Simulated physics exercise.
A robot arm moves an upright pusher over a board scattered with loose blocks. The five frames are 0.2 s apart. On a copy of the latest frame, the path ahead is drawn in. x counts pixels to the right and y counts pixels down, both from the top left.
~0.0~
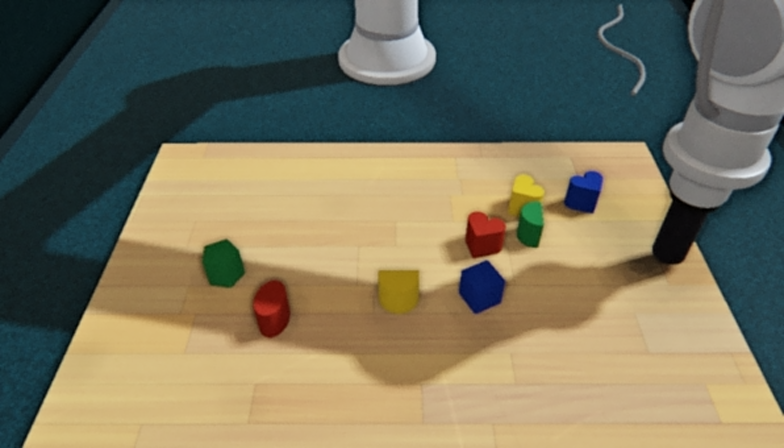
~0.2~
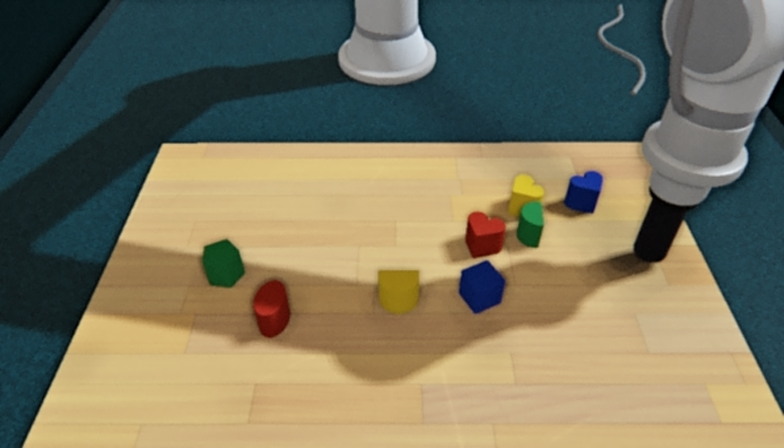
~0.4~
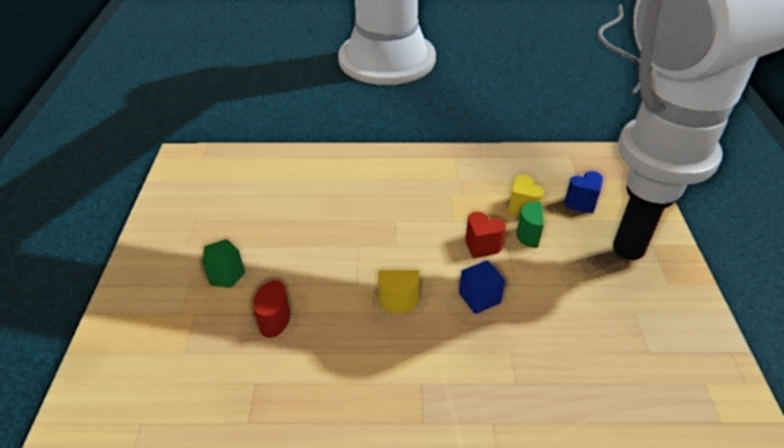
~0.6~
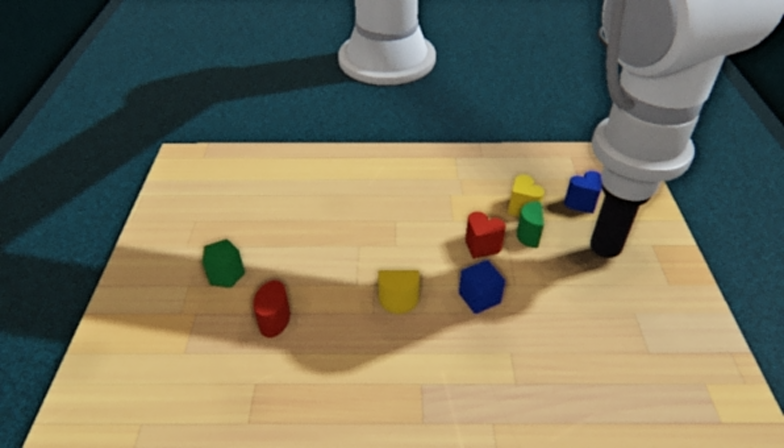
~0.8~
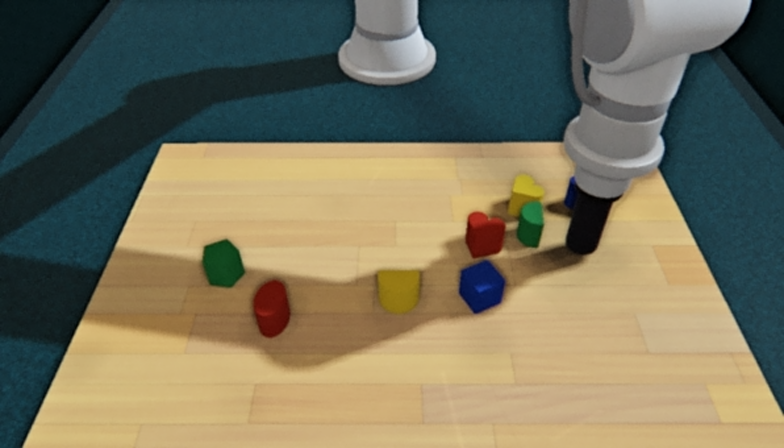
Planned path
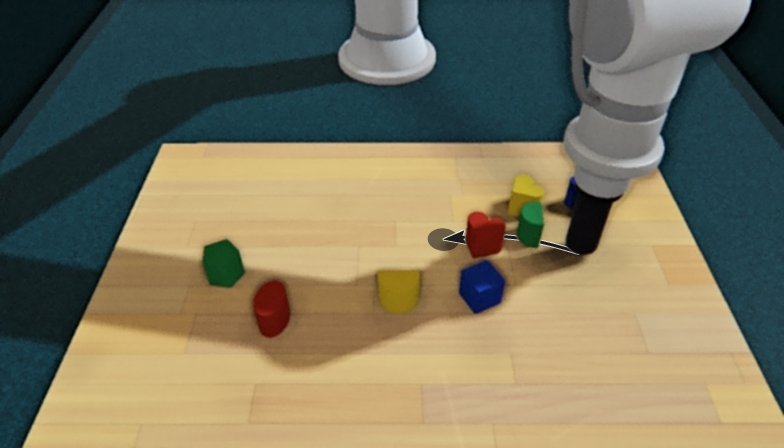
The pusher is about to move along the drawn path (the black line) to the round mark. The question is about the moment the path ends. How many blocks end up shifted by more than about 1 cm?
The push will move two blocks.
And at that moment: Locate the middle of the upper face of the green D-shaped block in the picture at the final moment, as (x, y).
Its top middle is near (494, 196).
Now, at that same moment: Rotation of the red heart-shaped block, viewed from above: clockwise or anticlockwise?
The turn is anti-clockwise.
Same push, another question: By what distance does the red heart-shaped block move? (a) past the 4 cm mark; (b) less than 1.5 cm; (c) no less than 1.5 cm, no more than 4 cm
The correct letter is a.
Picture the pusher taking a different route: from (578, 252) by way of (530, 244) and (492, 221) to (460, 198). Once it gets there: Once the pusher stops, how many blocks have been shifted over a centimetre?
Only one block.
Drawn move, from (578, 252) over (533, 240) and (488, 236) to (443, 239).
On the path given first. One third of the way, pusher at (534, 233); green D-shaped block at (516, 205), turned 45° clockwise.
Two thirds of the way, pusher at (487, 229); red heart-shaped block at (461, 226), turned 15° anticlockwise; green D-shaped block at (494, 196), turned 80° clockwise.
At the end, pusher at (444, 232); red heart-shaped block at (424, 237), turned 50° anticlockwise; yellow heart-shaped block still; green D-shaped block at (494, 196), turned 80° clockwise.
